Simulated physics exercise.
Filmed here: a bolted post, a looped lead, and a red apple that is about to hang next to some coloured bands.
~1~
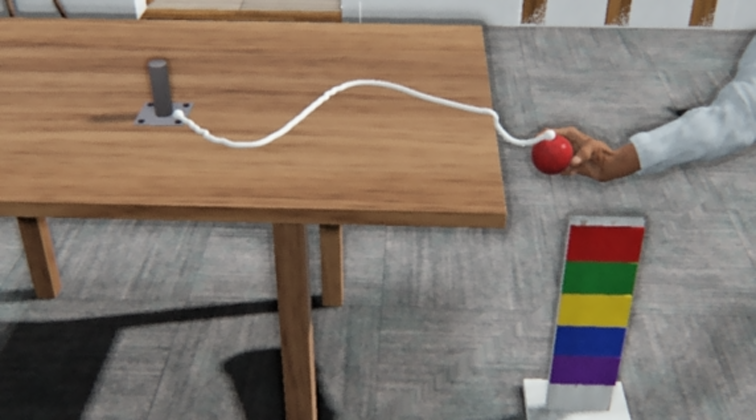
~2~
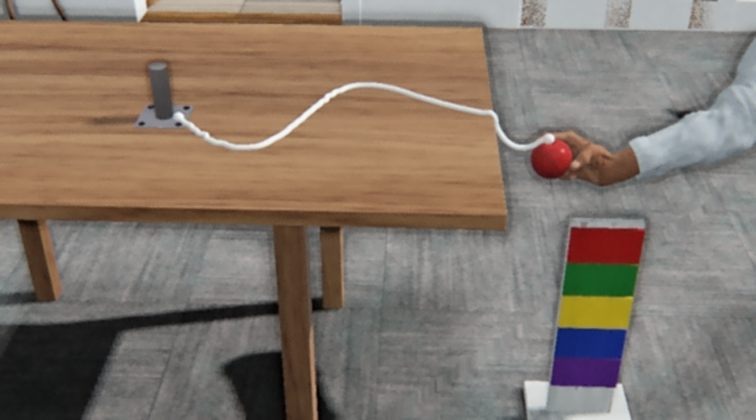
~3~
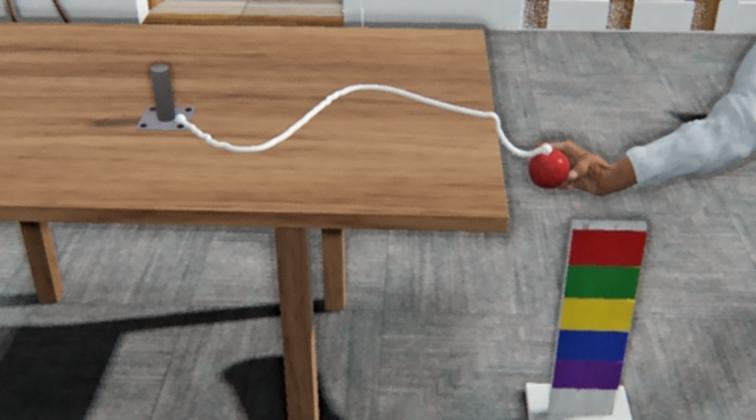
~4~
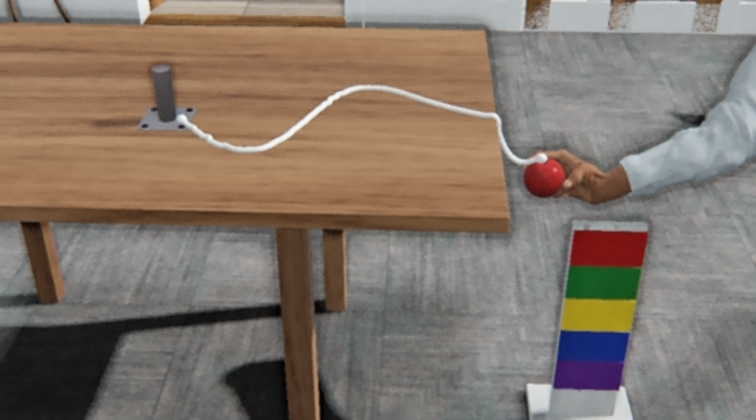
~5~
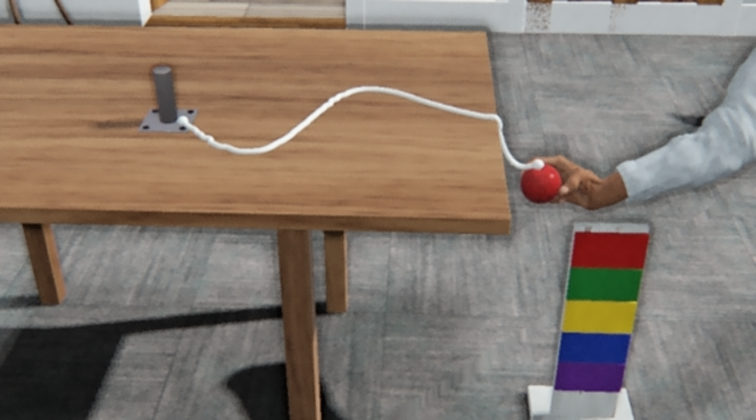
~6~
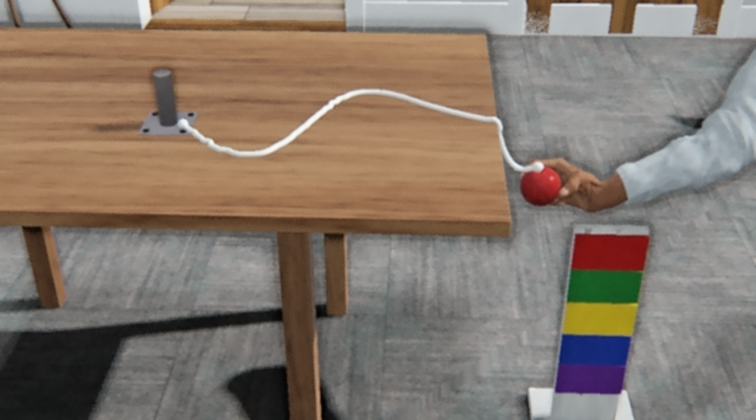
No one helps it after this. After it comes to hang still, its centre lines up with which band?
It lines up with yellow.
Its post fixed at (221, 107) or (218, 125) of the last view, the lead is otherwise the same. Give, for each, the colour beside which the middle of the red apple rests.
Try one - blue; try two - blue.
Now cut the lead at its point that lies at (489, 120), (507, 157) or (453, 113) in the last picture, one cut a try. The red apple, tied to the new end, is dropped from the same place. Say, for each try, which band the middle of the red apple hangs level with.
First try: Red; second try: Green; third try: No band.
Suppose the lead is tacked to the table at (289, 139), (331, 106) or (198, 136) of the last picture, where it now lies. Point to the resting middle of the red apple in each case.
Results: (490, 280); (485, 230); (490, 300).
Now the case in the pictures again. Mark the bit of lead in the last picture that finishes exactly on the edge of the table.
Near pixel (392, 95).
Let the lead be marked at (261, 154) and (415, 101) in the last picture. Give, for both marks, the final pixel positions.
At (299, 124), then (498, 158).
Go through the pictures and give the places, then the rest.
In the first picture, red apple (552, 155); red (605, 246); green (600, 279); yellow (595, 312); blue (590, 343); purple (585, 372).
In the second picture, red apple (551, 159); lead through (200, 134) (274, 139) (326, 100) (394, 90) (470, 111).
In the third picture, red apple (549, 169).
In the fourth picture, red apple (544, 178); lead through (203, 136) (277, 142) (329, 103) (397, 92) (473, 113).
In the fifth picture, red apple (540, 184).
In the sixth picture, red apple (541, 186); lead through (204, 141) (278, 146) (330, 107) (398, 96) (474, 117).
Early on, apple near (478, 299); level with yellow.
Midway, apple near (496, 314); level with yellow.
Finally, apple near (487, 313); level with yellow. Its middle rests at the yellow band.
